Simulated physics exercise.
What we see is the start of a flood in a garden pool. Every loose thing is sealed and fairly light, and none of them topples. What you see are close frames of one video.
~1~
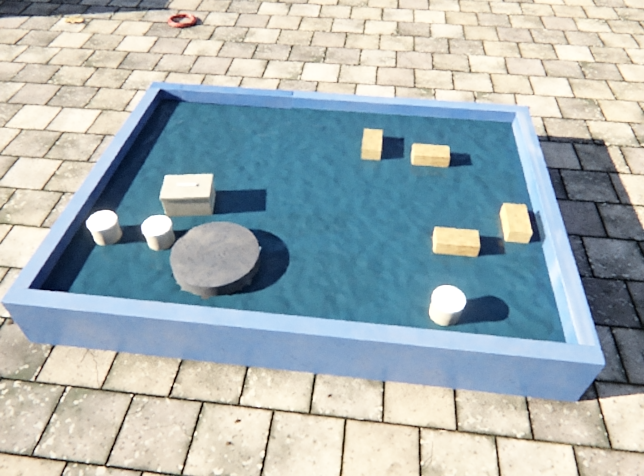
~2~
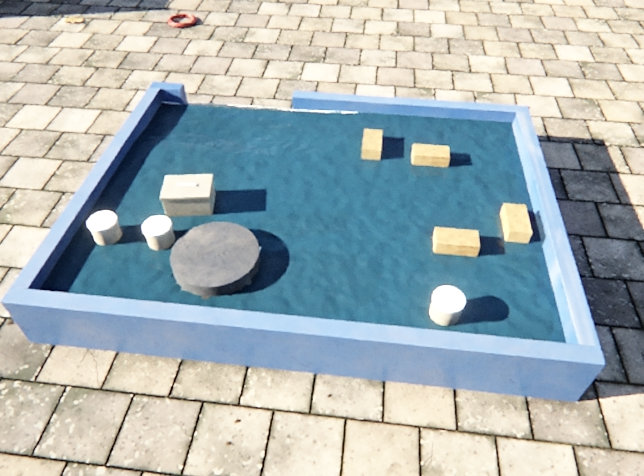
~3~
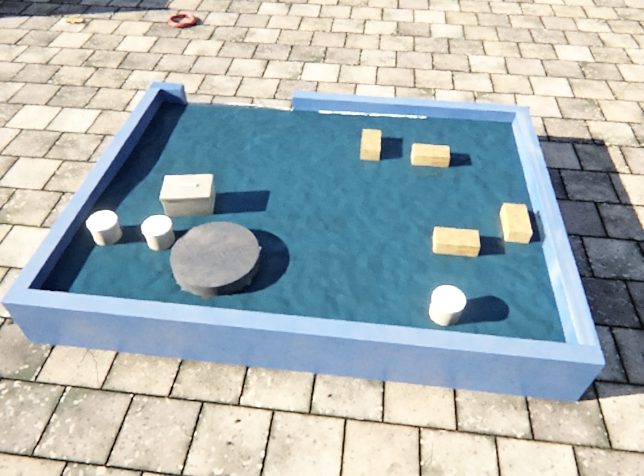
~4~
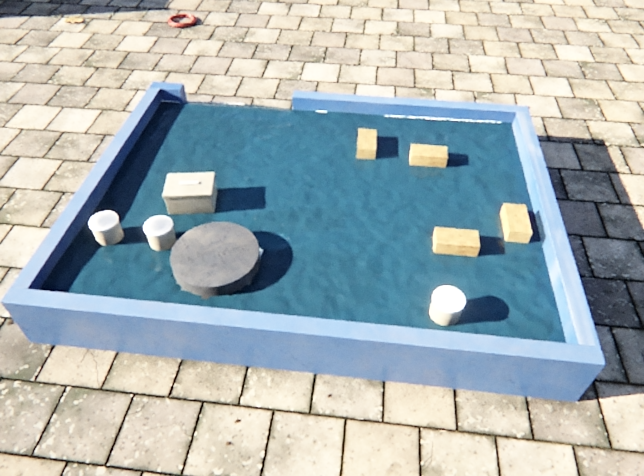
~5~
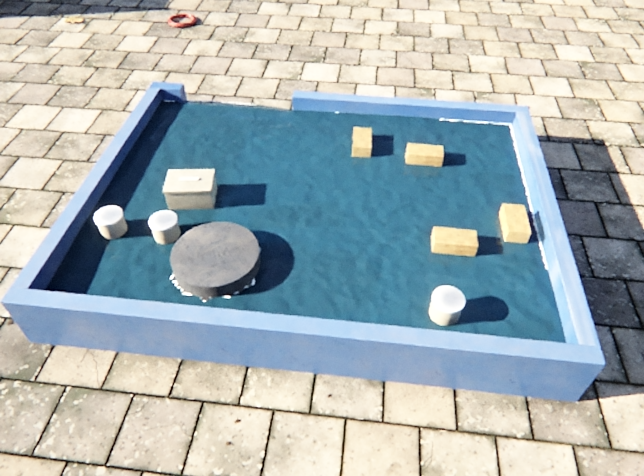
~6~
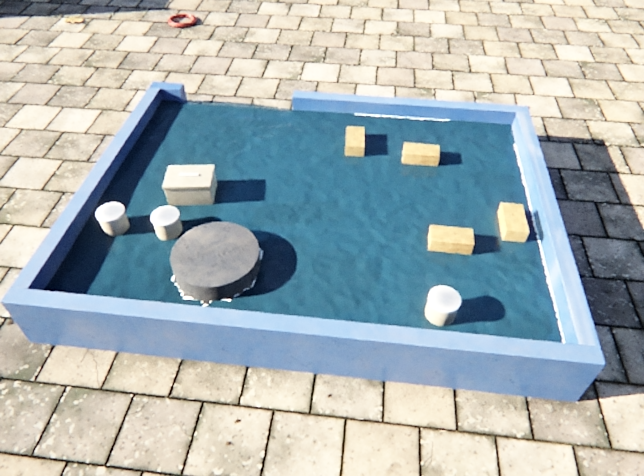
The footage shows a blue-walled pool holding pale and yellow blocks, white cylinders and a dark round object; a gap opens in the far wall, then several of the floating objects drift slightly while the rest barely move.
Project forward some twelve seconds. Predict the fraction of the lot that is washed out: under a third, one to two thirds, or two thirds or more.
By the look of it, the outflow takes less than one third of the stuff.
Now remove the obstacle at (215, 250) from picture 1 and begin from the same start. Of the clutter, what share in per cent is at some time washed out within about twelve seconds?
It comes to some 10 per cent of the lot.
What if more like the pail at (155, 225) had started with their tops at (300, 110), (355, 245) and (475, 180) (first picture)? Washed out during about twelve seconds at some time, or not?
Here's how it goes, in order: Gets out, then does not get out, then does not get out.
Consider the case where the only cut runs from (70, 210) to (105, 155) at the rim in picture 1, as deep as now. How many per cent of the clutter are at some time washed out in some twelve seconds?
It works out at 20 percent.
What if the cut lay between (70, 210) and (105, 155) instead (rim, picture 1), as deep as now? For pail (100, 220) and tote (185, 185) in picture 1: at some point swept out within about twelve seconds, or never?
In that order: Yes, through.
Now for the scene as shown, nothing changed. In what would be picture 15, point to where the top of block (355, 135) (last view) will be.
Somewhere about pixel (323, 128).
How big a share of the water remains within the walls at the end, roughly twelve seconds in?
Close to 70 percent of it stays.
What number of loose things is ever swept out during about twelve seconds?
I make it 1.
A moment on, 0 of 8 are out; 8 afloat.
Next, 0 of 8 are out; 8 afloat.
Later, 0 of 8 are out; 8 afloat.
In the end, 1 of 8 are out; 7 afloat.
